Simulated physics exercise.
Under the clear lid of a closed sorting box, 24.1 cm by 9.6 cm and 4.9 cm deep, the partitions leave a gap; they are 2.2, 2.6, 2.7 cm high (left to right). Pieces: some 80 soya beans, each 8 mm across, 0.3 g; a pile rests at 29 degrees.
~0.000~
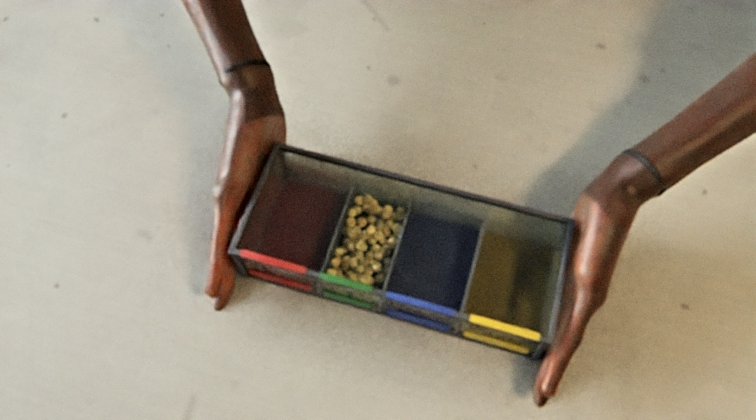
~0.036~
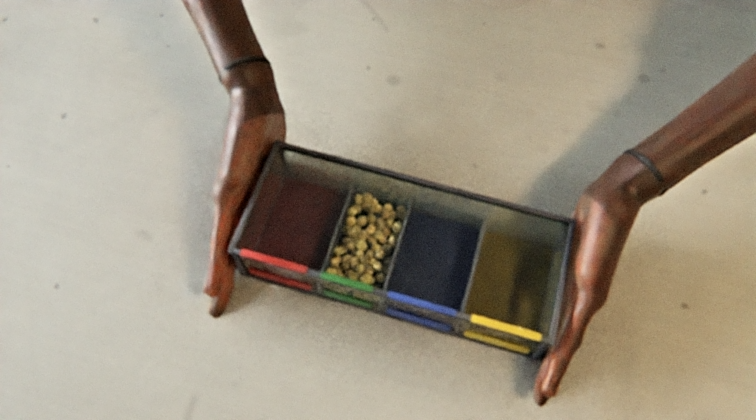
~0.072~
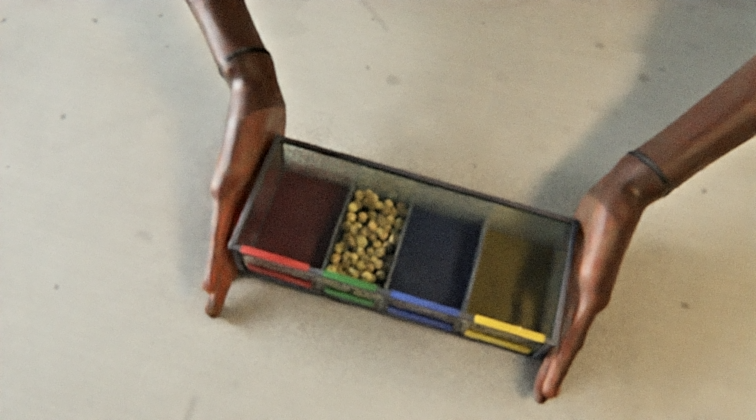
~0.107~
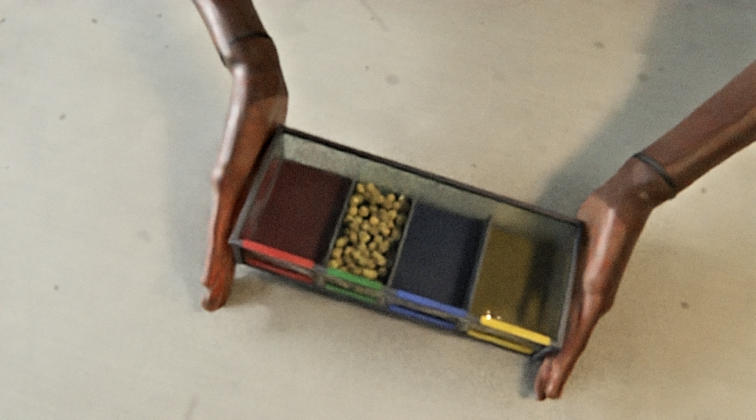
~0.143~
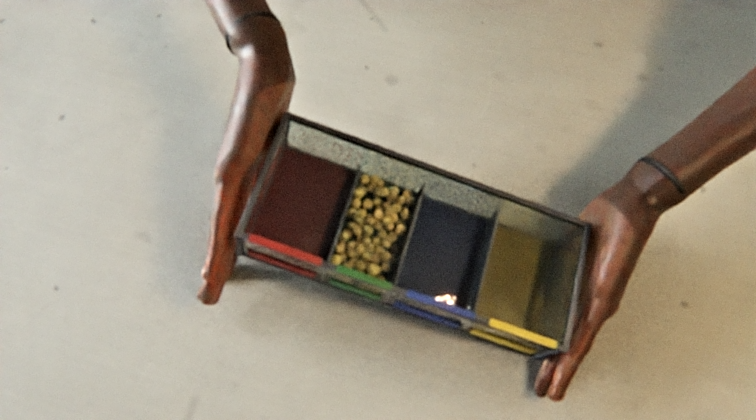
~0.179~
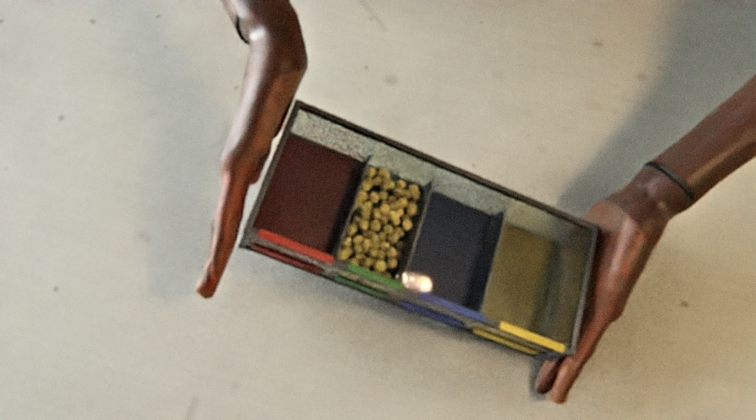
Two hands tilt a clear-lidded box with beans in its green section down toward the right.
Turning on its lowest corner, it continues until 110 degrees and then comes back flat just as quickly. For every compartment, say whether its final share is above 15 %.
Red: No, blue: No, green: No, yellow: Yes.
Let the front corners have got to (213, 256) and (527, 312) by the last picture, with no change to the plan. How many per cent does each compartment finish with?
Red = 100 %, blue = 0 %, green = 5 %, yellow = 0 %.
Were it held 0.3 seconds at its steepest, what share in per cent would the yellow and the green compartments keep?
Yellow keeps 100% and green keeps 0%.
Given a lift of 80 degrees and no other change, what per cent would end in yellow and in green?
Yellow 35 %, green 40 %.
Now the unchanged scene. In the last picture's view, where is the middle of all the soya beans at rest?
Approximately (521, 312) in the last view.
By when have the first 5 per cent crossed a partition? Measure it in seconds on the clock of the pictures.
Note: T close to 0.70 s.
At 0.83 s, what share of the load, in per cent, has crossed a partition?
At that moment it's some 55 per cent.
After 0.83 s, tilt 110 degrees; blue 45 %, green 45 %, yellow 5 %.
After 1.26 s, tilt 48 degrees; blue 5 %, yellow 95 %.
Then, at 1.77 s, tilt 0 degrees; blue 5 %, yellow 95 %.
By 2.2 s all is still; red 0 %, blue 5 %, green 0 %, yellow 95 %.
